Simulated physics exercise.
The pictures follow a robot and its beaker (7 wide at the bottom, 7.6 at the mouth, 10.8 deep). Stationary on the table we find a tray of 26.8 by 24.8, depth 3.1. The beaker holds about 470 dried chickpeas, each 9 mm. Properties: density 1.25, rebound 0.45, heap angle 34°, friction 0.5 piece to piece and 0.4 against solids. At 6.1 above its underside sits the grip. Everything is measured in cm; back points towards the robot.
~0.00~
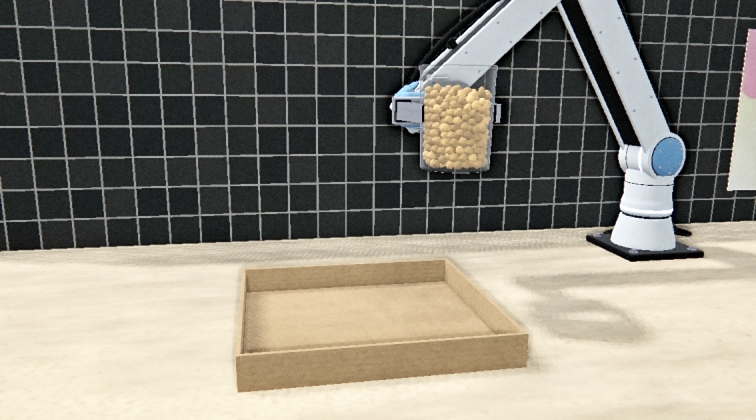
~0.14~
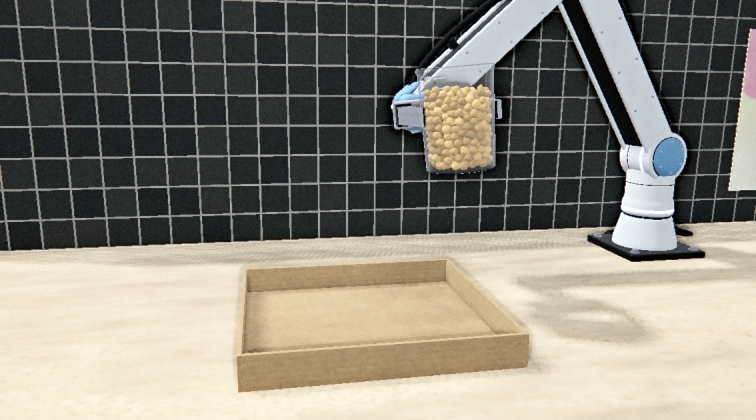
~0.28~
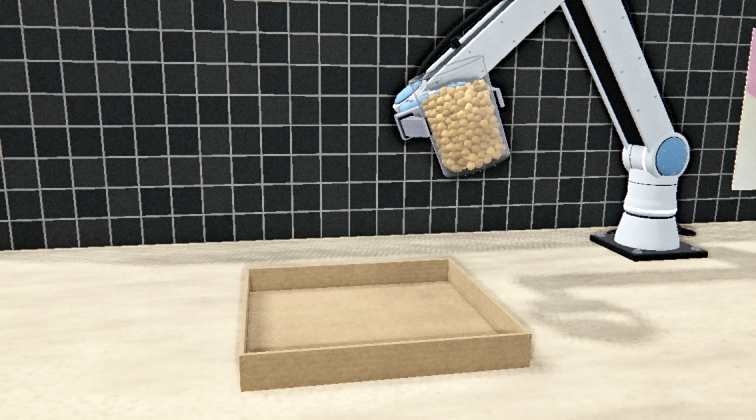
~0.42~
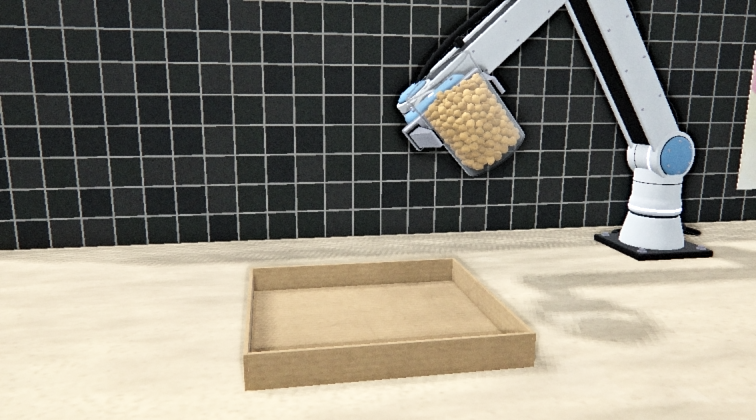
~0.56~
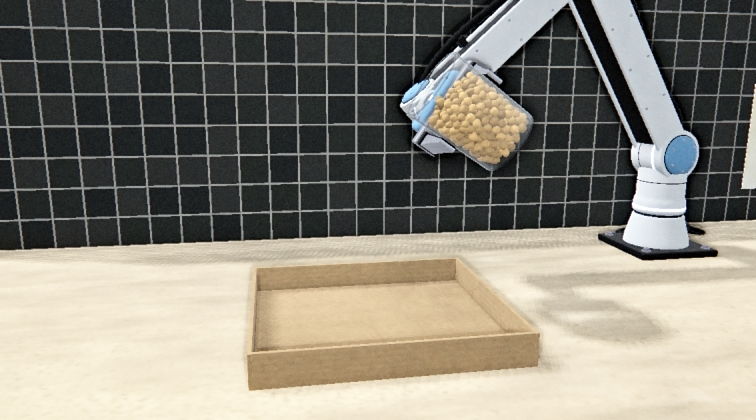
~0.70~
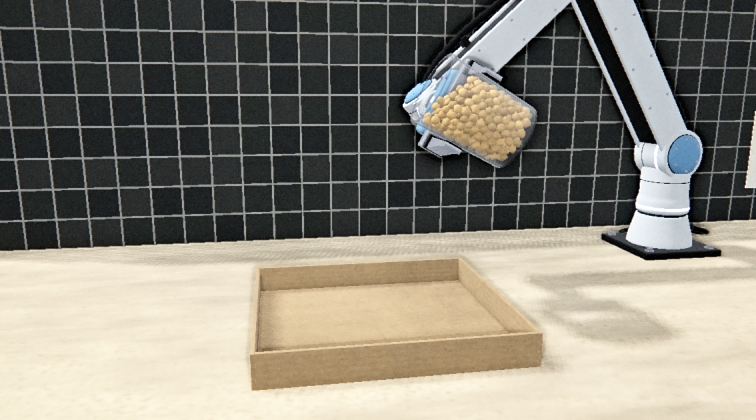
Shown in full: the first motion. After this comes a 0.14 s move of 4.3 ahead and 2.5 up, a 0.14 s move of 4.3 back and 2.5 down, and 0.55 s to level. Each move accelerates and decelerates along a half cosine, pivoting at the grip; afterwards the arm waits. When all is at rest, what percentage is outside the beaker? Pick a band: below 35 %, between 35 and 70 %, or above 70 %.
The share falls below 35 %.
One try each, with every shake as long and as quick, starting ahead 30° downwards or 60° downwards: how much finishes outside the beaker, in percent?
I'd say close to 5 percent for the first and close to 0 percent for the second.
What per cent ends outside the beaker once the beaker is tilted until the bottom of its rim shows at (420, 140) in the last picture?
About 55 %.
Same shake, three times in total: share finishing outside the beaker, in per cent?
Approx. 40 per cent.
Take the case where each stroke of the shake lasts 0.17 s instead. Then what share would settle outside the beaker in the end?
Estimate for that case: 10 %.
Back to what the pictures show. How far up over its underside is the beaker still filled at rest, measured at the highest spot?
Some 9.5 cm.
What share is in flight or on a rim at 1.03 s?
My guess is some 18 in a hundred.
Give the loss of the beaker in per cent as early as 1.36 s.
20 %.
After 1.03 s, tilted 60° forward, highest piece 25 above the table; 389 in the beaker, 83 in flight or on a rim.
After 1.36 s, tilted 13° forward, highest piece 28 above the table; 384 in the beaker, 88 in the tray.
After 1.73 s, level, highest piece 27 above the table; 384 in the beaker, 88 in the tray.
After 2.78 s, level, highest piece 27 above the table; 384 in the beaker, 88 in the tray.
In the end, 384 in the beaker, 88 in the tray. That is 19 % outside the beaker.
